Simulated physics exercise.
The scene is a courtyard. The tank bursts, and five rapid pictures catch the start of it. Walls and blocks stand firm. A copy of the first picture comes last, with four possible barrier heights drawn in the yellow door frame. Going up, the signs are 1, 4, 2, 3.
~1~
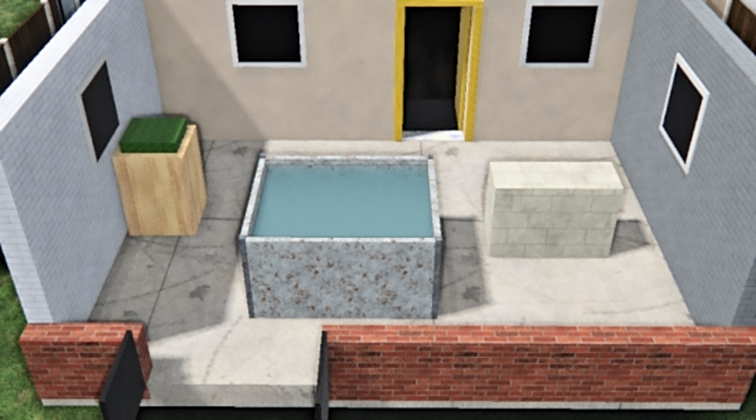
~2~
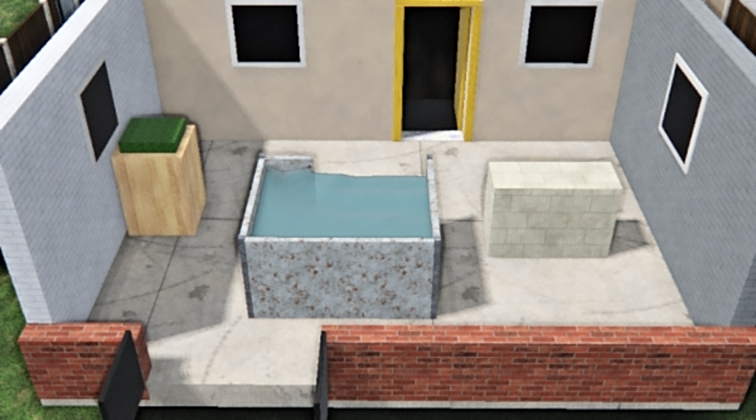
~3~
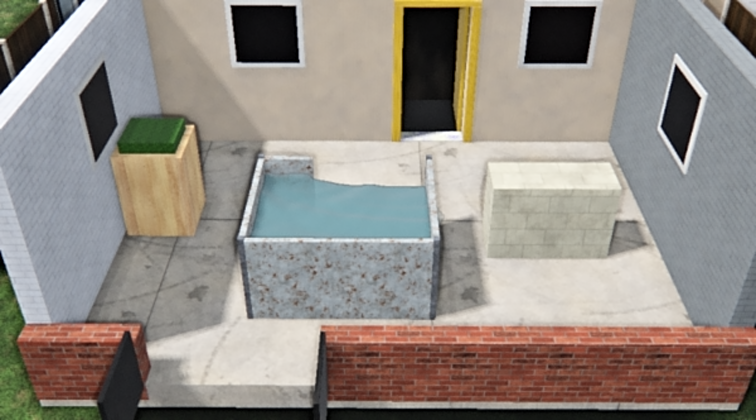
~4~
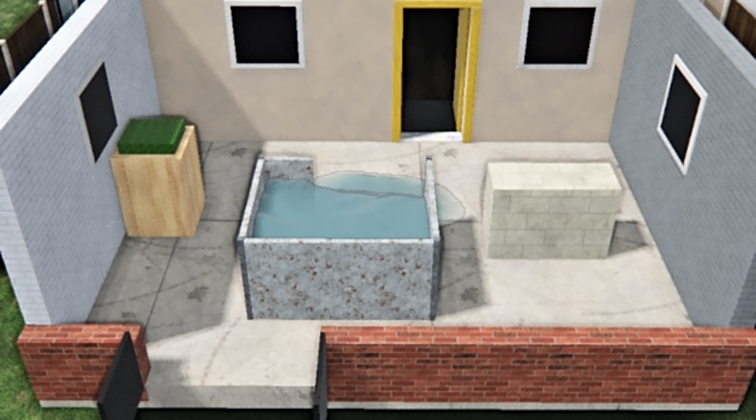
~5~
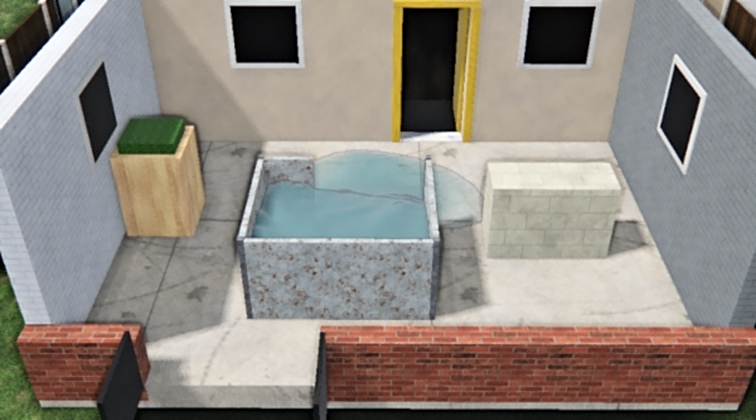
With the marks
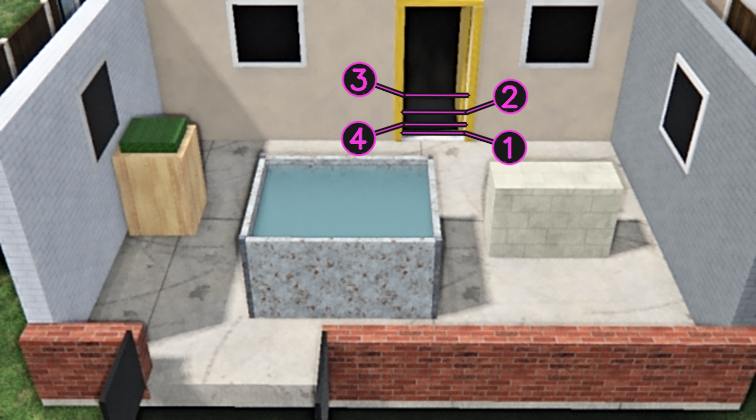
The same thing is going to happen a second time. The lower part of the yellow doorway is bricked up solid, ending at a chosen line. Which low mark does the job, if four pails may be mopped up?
The limit is 2.
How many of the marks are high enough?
Two of them.
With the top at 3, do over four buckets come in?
No, that is safe.
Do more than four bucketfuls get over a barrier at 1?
Yes.
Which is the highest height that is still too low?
4 it is.
On the marked copy, 1 at (433, 133); 2 at (434, 112); 3 at (435, 95); 4 at (434, 124); from the bottom up 1, 4, 2, 3.
Choosing 1, dozens of bucketfuls pour in.
Choosing 2, a bucket or two gets in.
Choosing 3, nothing gets over.
Choosing 4, about 12 bucketfuls get in.
